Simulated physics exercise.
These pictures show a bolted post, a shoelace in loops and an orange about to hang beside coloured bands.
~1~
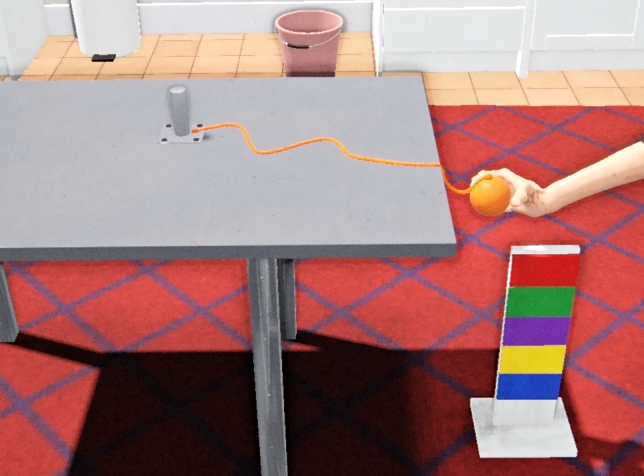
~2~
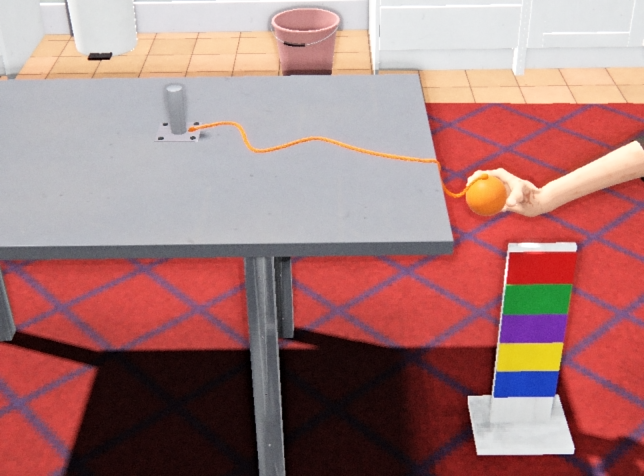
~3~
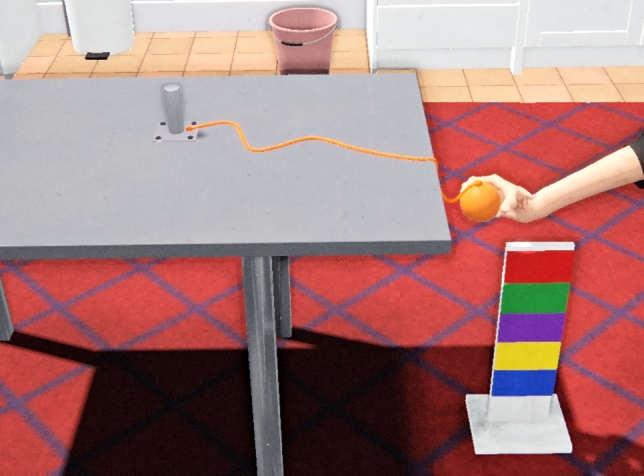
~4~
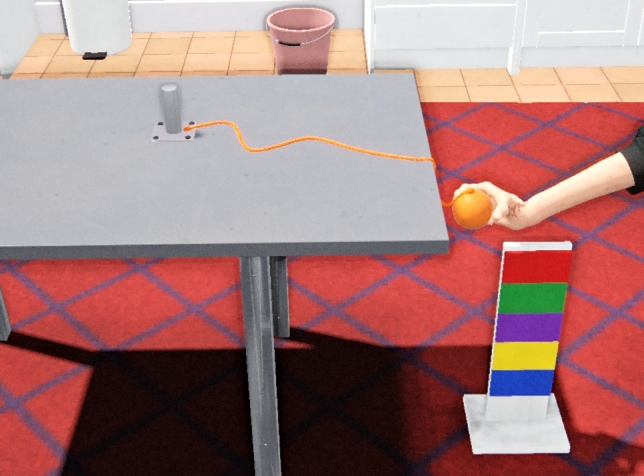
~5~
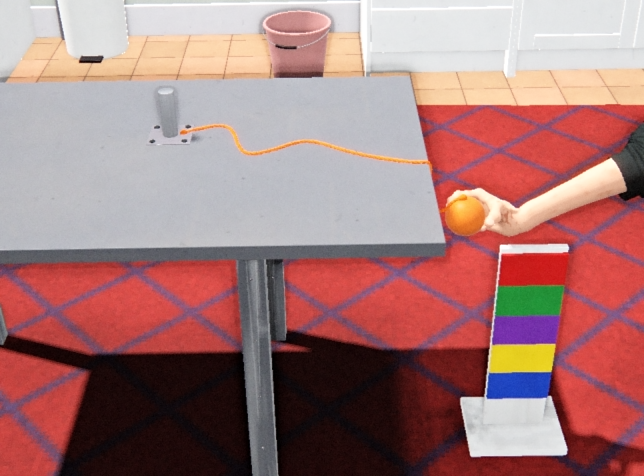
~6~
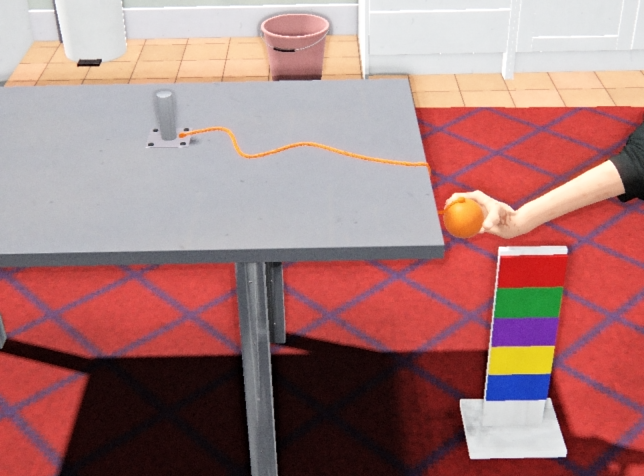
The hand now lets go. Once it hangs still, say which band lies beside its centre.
It is the green band.
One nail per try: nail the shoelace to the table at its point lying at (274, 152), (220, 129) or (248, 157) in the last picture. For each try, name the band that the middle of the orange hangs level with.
Going through them one at a time, the answers are red; green; red.
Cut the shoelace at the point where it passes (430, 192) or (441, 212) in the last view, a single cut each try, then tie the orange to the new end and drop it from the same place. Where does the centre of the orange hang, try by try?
The pixels are close to (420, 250) for the first and (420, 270) for the second.
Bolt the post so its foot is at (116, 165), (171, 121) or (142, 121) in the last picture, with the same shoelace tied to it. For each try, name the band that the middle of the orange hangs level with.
The first case gives red, the second green and the third red.
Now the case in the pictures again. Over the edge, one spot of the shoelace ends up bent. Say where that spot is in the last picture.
Location: About (369, 159).
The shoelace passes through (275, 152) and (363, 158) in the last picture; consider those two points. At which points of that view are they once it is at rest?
The first lands at (323, 144), while the second lands at (421, 150).
Early on, orange near (440, 286); level with green.
Midway, orange near (397, 283); level with green.
Near the end, orange near (419, 290); level with green.
Finally, orange near (425, 290); level with green. The shoelace holds its middle at green.
